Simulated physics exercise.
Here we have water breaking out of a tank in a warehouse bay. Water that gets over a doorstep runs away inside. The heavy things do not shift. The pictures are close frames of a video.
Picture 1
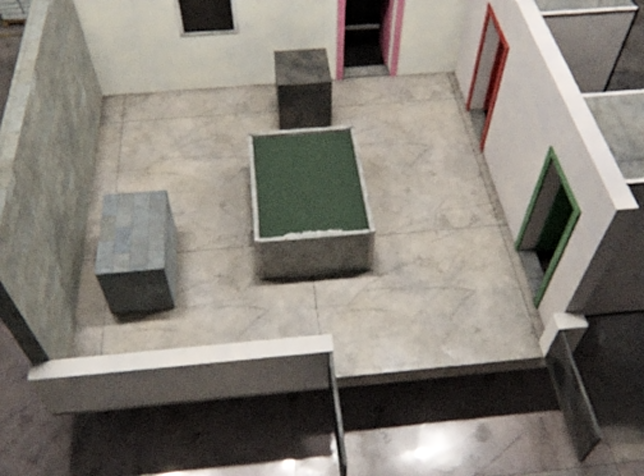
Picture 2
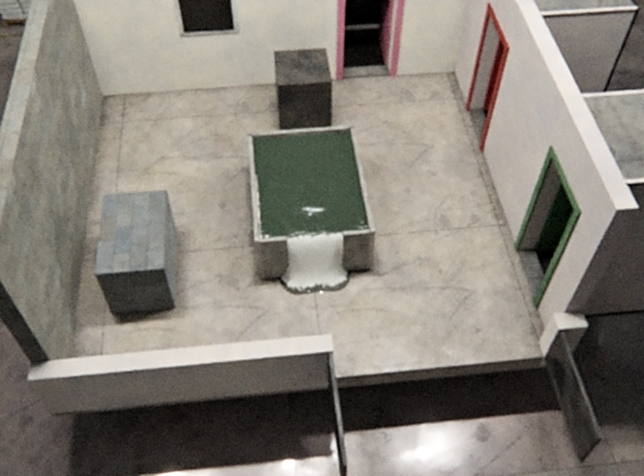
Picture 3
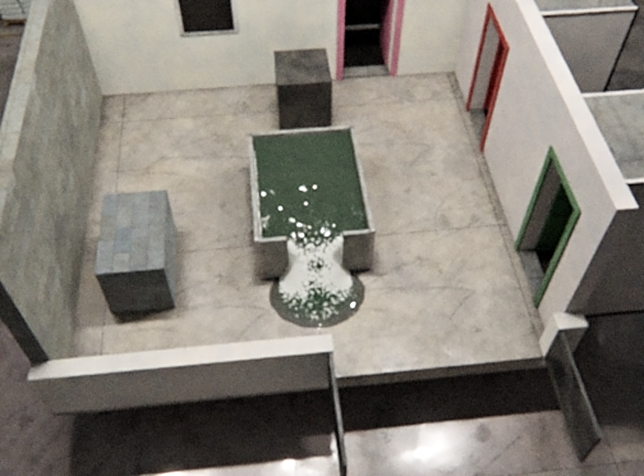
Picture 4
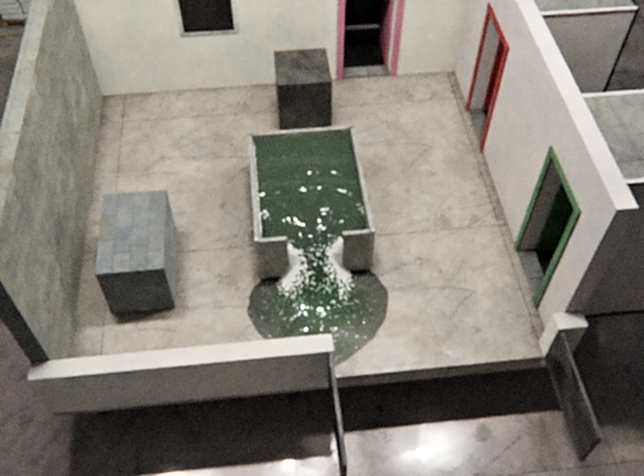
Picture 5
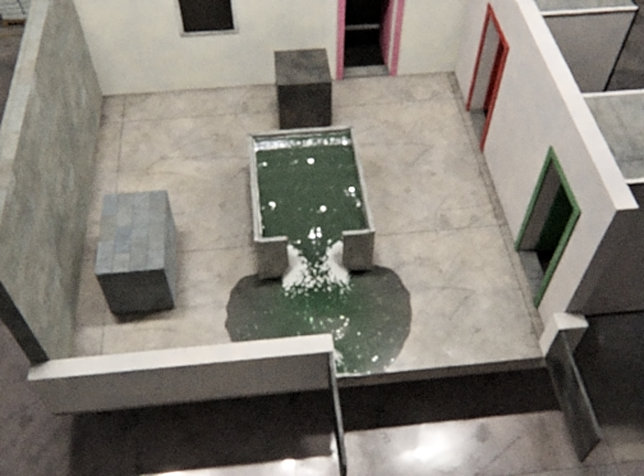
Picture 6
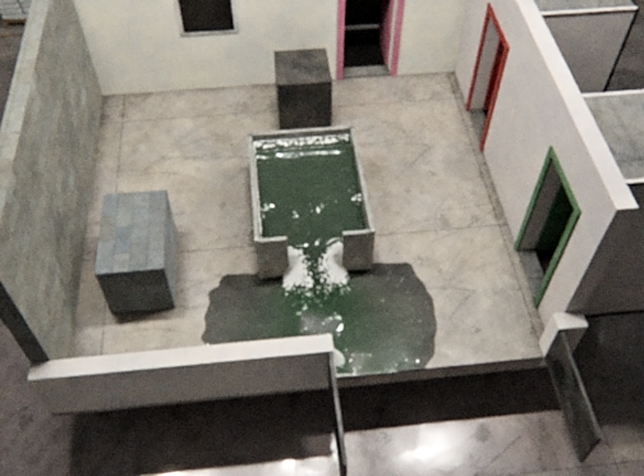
To begin with, green water sits still in a rectangular tank inside a walled warehouse bay, with grey blocks standing nearby. Water then breaks out through a gap in the tank's near side, foaming white onto the floor, and spreads into a wide, dark green pool reaching the bay's front edge.
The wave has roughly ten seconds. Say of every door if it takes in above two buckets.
In the end: The red door holds within the limit; the green door holds within the limit; the pink door holds within the limit.
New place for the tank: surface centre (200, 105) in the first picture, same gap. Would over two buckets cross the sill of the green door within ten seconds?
Then: Green floods.
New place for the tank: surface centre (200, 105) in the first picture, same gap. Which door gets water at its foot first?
It is the green one.
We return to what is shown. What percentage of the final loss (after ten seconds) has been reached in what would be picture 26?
About 60 per cent.
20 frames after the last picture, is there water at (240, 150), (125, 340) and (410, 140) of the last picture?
As listed: No water, flooded, dry.
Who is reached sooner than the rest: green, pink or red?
It is the door marked green.
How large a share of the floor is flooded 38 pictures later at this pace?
Roughly 50 per cent.
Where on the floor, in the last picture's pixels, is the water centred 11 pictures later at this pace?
I would point to (284, 257).
A moment on, water covers 20 % of the floor; the red door not reached, the green door not reached, the pink door not reached.
Next, water covers 20 % of the floor; the red door not reached, the green door not reached, the pink door not reached.
Then, water covers 30 % of the floor; the red door not reached, the green door wet at the sill, nothing in, the pink door not reached.
Later, water covers 50 % of the floor; the red door not reached, the green door wet at the sill, nothing in, the pink door not reached.
In the end, water covers 65 % of the floor; the red door not reached, the green door wet at the sill, nothing in, the pink door wet at the sill, nothing in.
